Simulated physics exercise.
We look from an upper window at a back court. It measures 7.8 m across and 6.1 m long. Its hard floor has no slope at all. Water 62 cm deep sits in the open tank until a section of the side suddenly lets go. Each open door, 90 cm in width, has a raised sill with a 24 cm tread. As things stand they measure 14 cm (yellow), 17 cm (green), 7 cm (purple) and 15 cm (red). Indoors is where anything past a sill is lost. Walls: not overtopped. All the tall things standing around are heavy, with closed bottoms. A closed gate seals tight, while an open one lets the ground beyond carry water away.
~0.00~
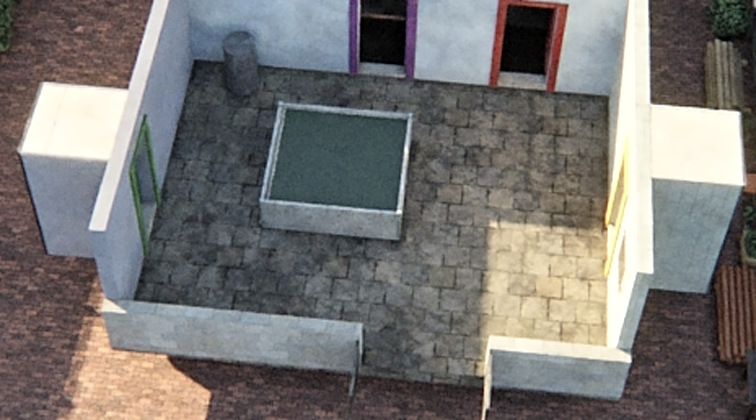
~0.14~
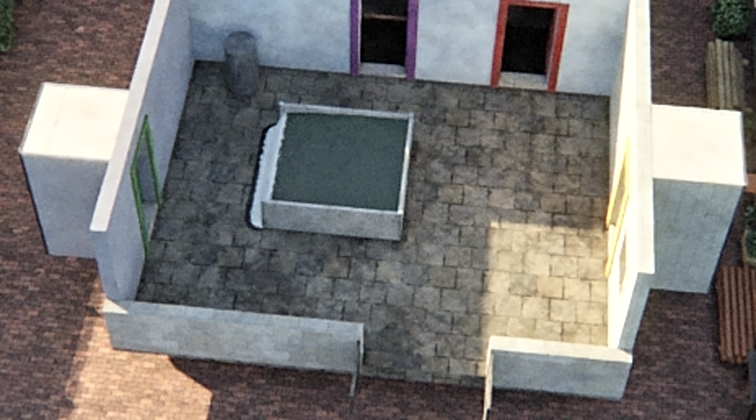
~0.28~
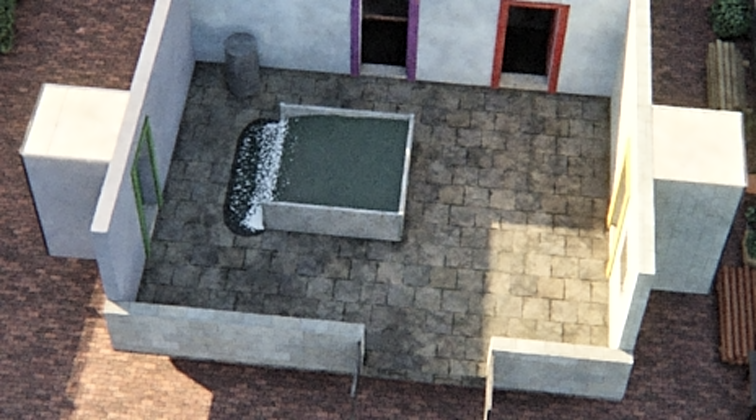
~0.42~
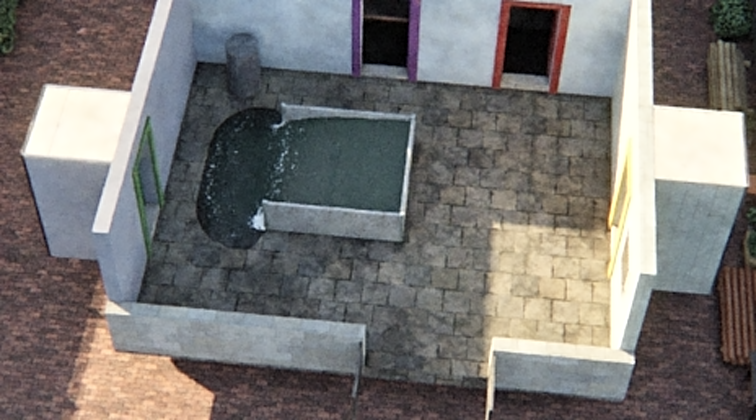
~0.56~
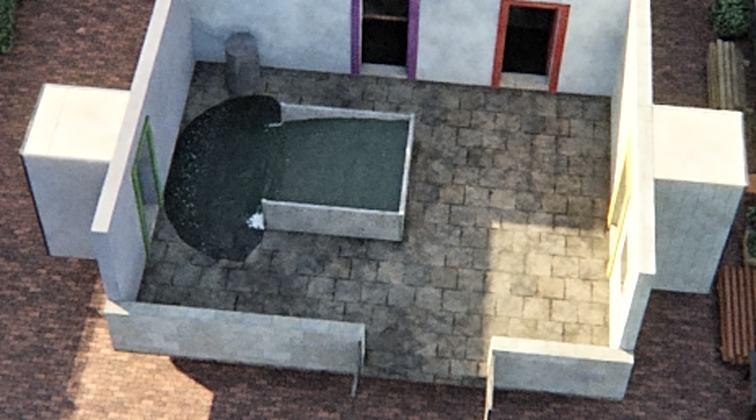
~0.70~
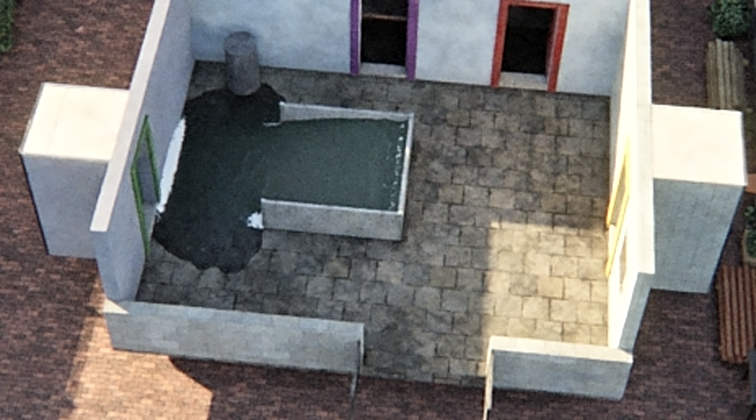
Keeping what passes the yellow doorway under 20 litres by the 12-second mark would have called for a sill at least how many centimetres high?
It would have called for about 8.5 cm.
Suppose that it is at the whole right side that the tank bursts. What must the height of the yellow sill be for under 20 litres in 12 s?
Some 24 cm.
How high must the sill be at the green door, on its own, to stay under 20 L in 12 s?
Green - roughly 24 cm.
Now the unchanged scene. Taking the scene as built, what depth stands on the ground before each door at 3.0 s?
In cm: Yellow 0, green 23, purple 3, red 0.
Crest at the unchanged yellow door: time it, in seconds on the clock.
I'd say near 8.0 seconds.
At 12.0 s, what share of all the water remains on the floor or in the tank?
Around 94 per cent of the water.
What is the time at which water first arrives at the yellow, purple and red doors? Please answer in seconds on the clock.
Yellow 6.0 s, purple 2.8 s, red 4.0 s.
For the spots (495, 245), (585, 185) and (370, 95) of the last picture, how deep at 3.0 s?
Respectively 0 cm, 0 cm and 3 cm.
After 1.4 s water covers 20 % of the floor, deepest (44 cm) near (179, 169); it has not reached the yellow door.
After 3.0 s water covers 35 % of the floor, deepest (47 cm) near (195, 65); it has not reached the yellow door.
After 12.0 s water covers 95 % of the floor, deepest (12 cm) near (195, 65); 7 cm at the yellow door, 0 litres in over its 14 cm sill.
At the yellow door as built, the water arrived by 6.2 s and peaked near 14 cm at 8.2 s.
With a sill of 7 cm, 42 litres would have come in within the 12 s; with 10 cm, 10 litres. So under 20 litres takes about 8.5 cm.
